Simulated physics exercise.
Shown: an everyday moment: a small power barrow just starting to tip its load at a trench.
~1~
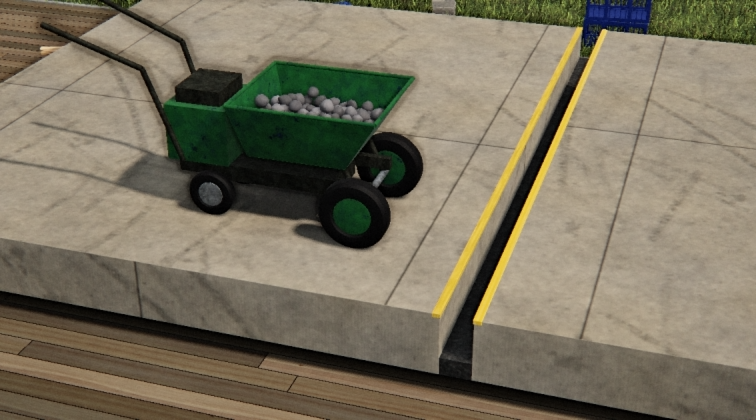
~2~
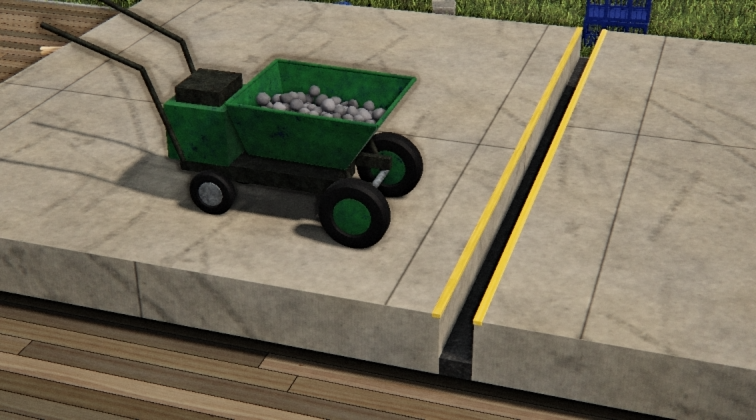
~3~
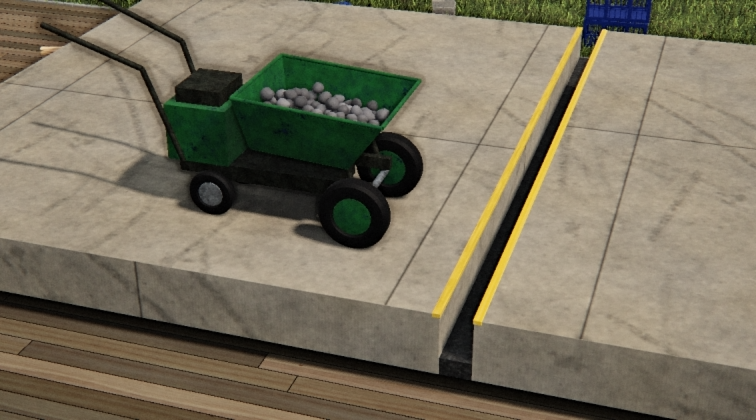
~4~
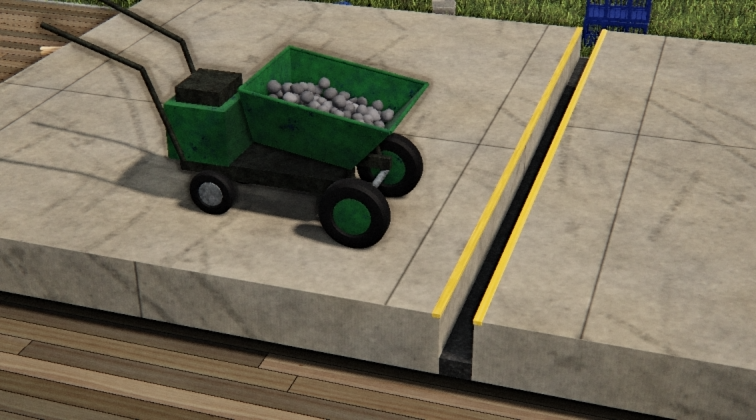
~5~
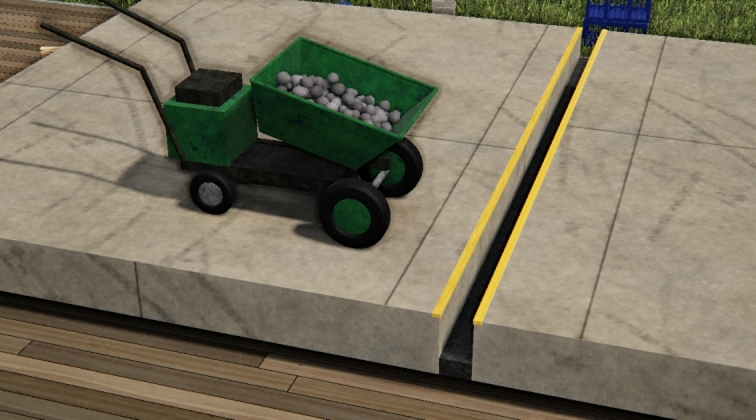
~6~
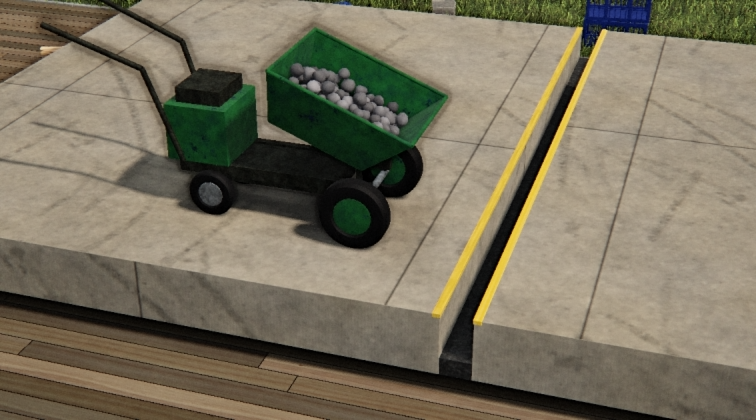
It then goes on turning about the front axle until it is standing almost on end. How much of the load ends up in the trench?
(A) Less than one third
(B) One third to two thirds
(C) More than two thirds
Answer: C.
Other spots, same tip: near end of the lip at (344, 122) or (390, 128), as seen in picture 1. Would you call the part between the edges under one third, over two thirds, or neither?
Okay, the first stop comes out as the middle third and the second as one to two thirds.
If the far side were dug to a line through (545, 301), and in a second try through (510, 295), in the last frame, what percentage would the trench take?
100 %, give or take, and then 100 %.
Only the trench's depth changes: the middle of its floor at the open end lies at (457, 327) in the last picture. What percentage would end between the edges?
I'd put it at some 40 in a hundred.
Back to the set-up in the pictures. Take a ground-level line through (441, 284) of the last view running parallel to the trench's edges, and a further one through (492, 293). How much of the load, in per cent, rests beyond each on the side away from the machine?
About 100 % and 20 %.
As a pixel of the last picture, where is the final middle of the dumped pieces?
Close to (496, 254) in the last view.
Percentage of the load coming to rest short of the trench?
About 0 %.
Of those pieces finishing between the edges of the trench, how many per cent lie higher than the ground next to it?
Estimate: Near 10 in a hundred.
Shortly afterwards, skip tipped steeply; the whole lot in the skip.
Next, skip tipped right over; the bulk in the skip; only a few short of the trench; near a quarter in or heaped over the trench; a little beyond it; only a few falling.
Some moments later, skip tipped right over; only a few in the skip; only a few short of the trench; the bulk in or heaped over the trench; near a quarter beyond it.
In the end, skip tipped right over; only a few short of the trench; the bulk in or heaped over the trench; near a quarter beyond it.
